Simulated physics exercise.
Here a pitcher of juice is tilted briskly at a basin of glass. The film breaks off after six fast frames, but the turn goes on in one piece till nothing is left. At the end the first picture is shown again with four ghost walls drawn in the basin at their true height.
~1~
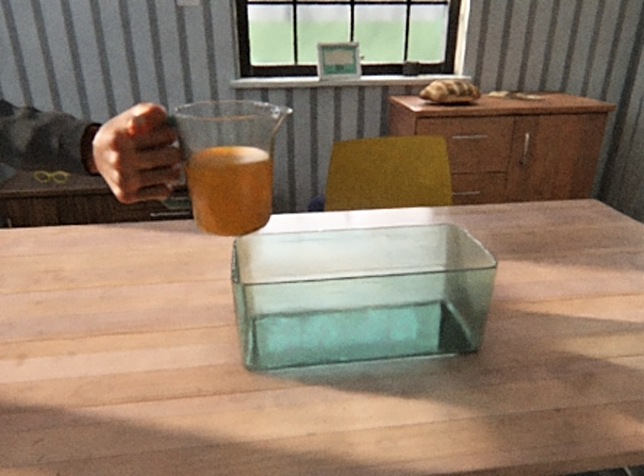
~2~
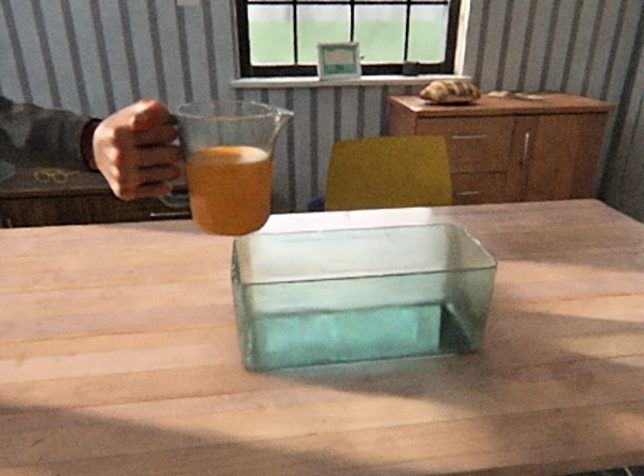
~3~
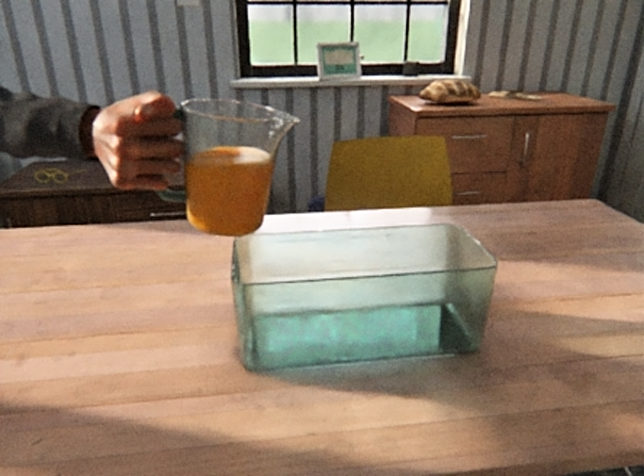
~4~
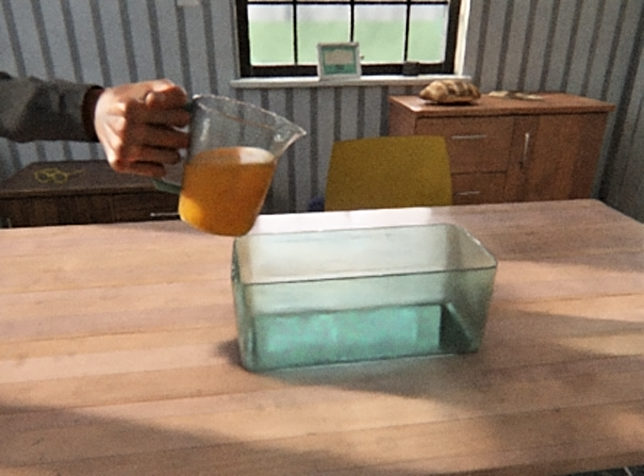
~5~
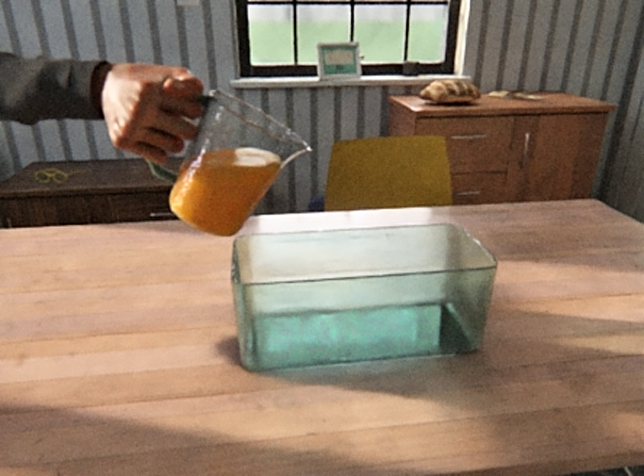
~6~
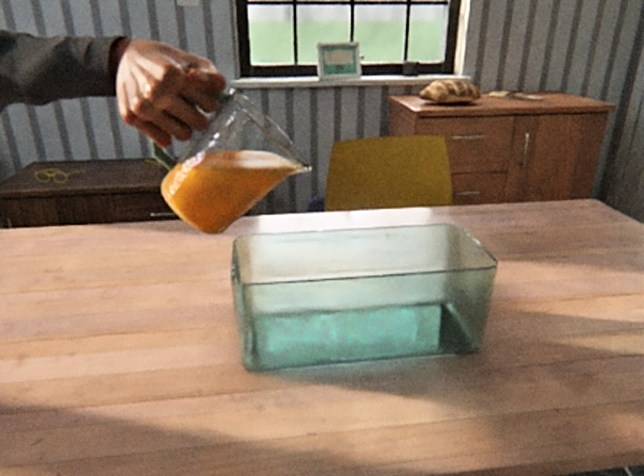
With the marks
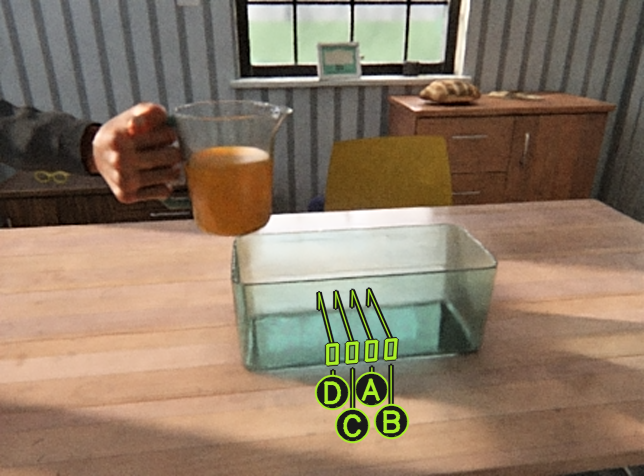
A hand holding a clear glass pitcher of orange juice starts nearly still and upright, then tilts it steadily to the right above a rectangular glass basin on a wooden table, the juice slanting toward the lip inside.
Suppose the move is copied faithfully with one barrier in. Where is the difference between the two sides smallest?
Choose C.
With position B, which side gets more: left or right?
The left side.
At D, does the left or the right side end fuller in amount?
The right side.
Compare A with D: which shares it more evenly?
It is D.
On the marked copy, A at (371, 367); B at (391, 365); C at (352, 369); D at (333, 370).
For position A, about 84 % ends left of the wall and 14 % right of it.
For position B, about 87 % ends left of the wall and 12 % right of it.
For position C, about 50 % ends left of the wall and 50 % right of it.
For position D, about 25 % ends left of the wall and 74 % right of it.
